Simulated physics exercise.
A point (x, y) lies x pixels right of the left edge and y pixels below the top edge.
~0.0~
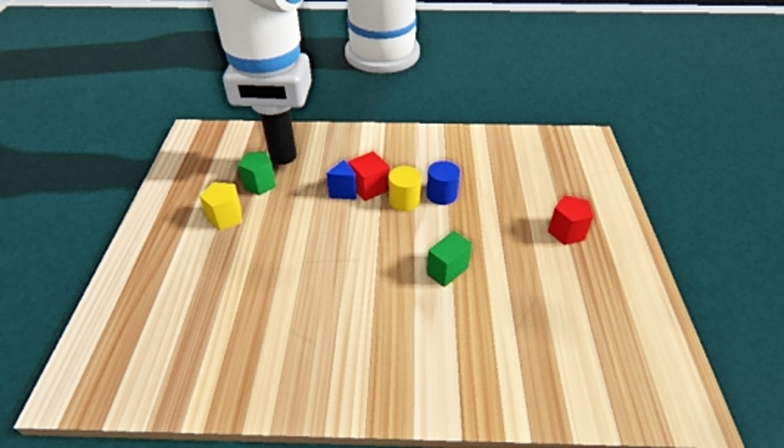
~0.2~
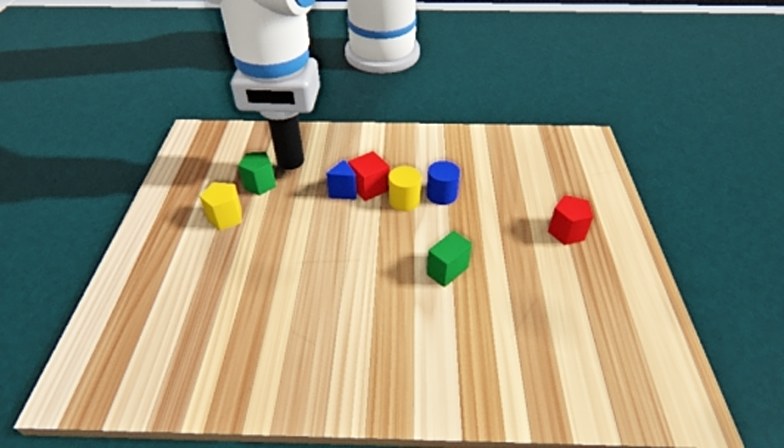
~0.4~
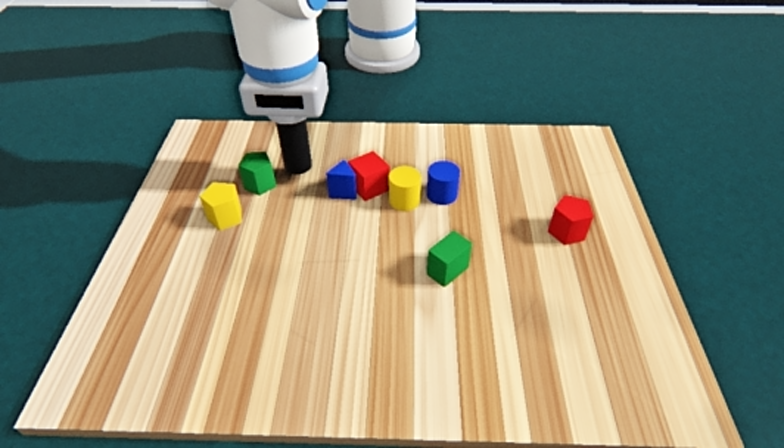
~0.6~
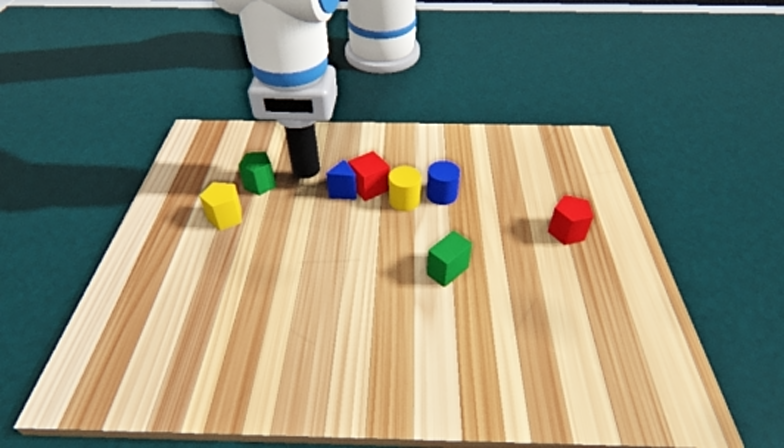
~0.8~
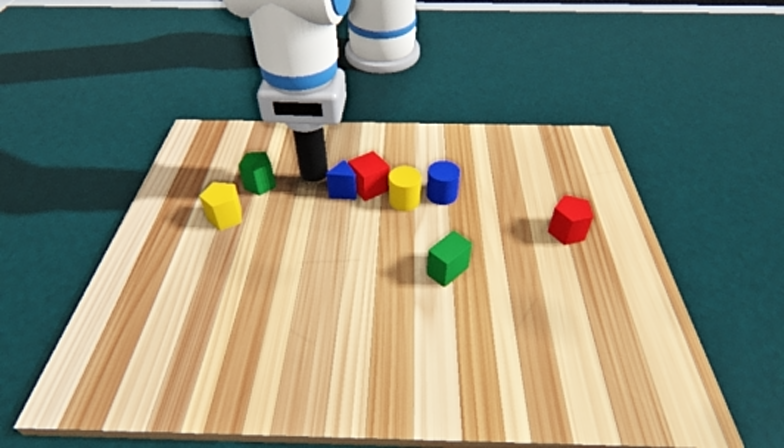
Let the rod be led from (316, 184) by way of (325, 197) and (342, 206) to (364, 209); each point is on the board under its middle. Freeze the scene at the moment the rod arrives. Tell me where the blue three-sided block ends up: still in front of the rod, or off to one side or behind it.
Still being pushed.
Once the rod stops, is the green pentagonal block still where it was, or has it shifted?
It gets no push and keeps its place.
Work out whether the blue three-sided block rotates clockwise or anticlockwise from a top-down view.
Its rotation is counterclockwise.
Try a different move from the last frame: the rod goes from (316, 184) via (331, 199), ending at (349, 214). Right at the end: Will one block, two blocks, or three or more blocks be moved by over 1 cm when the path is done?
I think only one will be displaced.
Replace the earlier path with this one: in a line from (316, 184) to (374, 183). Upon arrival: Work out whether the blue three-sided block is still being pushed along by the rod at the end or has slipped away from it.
Looking at the end of the path, the blue three-sided block has slipped free of the rod.
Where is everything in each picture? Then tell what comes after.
The first frame shows tip of the rod at (283, 157), middles of tops, green pentagonal block at (255, 160), blue three-sided block at (342, 169), red four-sided block at (369, 163), yellow cylinder at (405, 176), blue cylinder at (444, 170).
The second frame shows rod at (291, 162), nothing pushed.
The third frame shows rod at (298, 166), nothing pushed.
The fourth frame shows rod at (306, 170), nothing pushed.
The fifth frame shows rod at (314, 173), green pentagonal block at (255, 160), blue three-sided block at (342, 169), red four-sided block at (369, 163), yellow cylinder at (405, 176), blue cylinder at (444, 170).
What follows on the original path. Halfway along, rod at (332, 191); blue three-sided block at (355, 176), turned 40° anticlockwise; red four-sided block at (374, 163), turned 20° anticlockwise.
At the end, rod at (363, 198); green pentagonal block unmoved; blue three-sided block at (387, 182), turned 50° anticlockwise; red four-sided block at (376, 162), turned 35° anticlockwise; yellow cylinder at (418, 175); blue cylinder at (449, 169).
